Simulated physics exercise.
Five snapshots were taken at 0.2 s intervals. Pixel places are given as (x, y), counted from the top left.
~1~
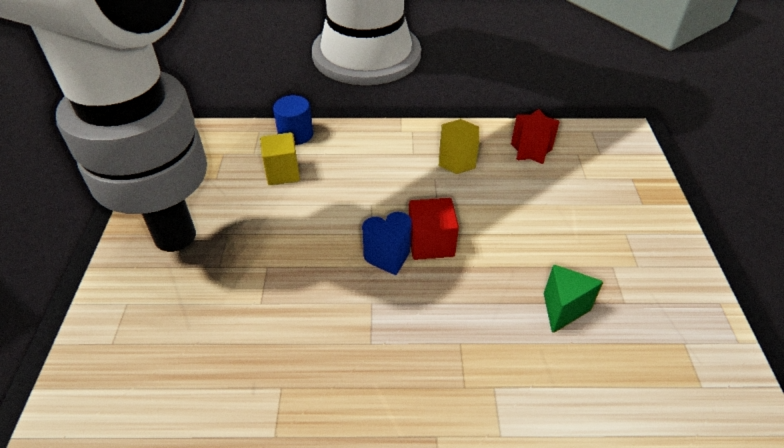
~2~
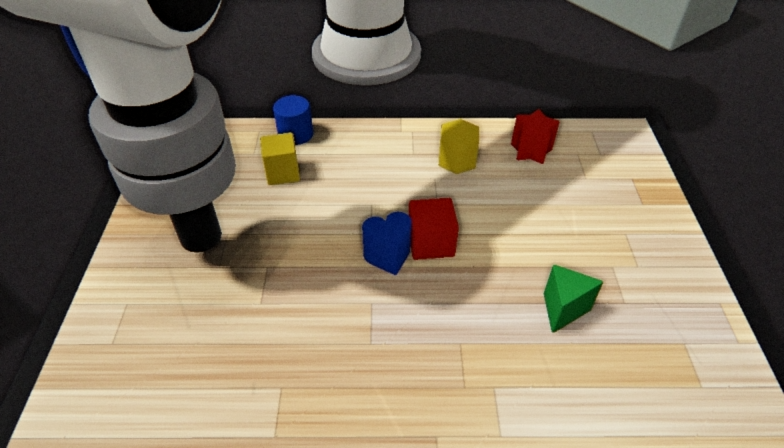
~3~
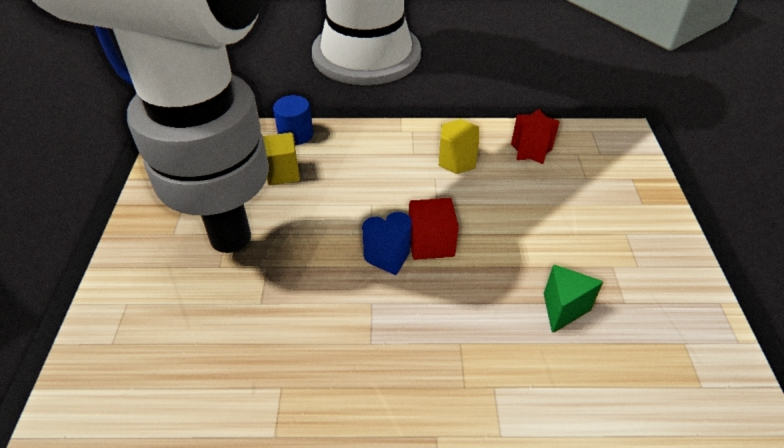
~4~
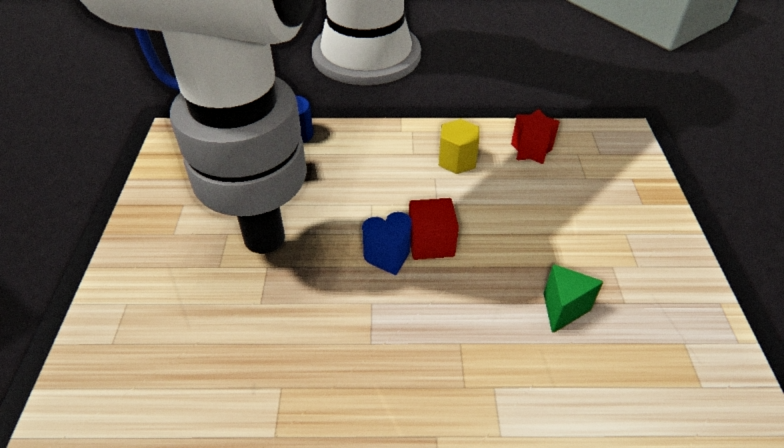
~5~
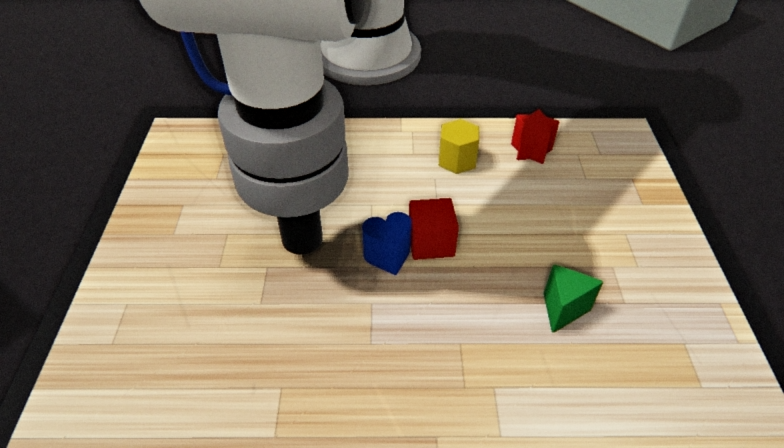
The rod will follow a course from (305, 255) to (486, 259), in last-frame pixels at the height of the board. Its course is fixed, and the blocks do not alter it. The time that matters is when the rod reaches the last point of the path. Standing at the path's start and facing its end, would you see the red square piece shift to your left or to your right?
Toward the left.
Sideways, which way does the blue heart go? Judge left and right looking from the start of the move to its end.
It is displaced to the right.
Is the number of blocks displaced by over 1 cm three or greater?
No, I don't think so.
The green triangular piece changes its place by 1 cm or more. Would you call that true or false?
Verdict: False.
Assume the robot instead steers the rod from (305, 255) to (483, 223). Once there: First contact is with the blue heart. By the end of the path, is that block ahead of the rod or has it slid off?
Beside or behind it.
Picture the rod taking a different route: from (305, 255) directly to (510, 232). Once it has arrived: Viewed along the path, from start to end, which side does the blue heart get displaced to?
The right.
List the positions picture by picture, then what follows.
Tip of the rod (176, 237), middles of tops, blue heart (388, 227), red square piece (434, 213), green triangular piece (574, 283), in the first frame.
Rod (201, 238), nothing pushed, in the second frame.
Rod (231, 238), nothing pushed, in the third frame.
Rod (265, 239), nothing pushed, in the fourth frame.
Rod (303, 240), blue heart (388, 227), red square piece (434, 213), green triangular piece (574, 283), in the fifth frame.
The first path, step by step. One third of the way, rod (367, 241); blue heart (413, 229); red square piece (453, 211), turned 20° anticlockwise.
Two thirds of the way, rod (429, 242); blue heart (473, 242), turned 40° clockwise; red square piece (474, 208), turned 55° anticlockwise.
At the end, rod (489, 244); blue heart (518, 257), turned 110° clockwise; red square piece (495, 199), turned 75° anticlockwise; green triangular piece unmoved.
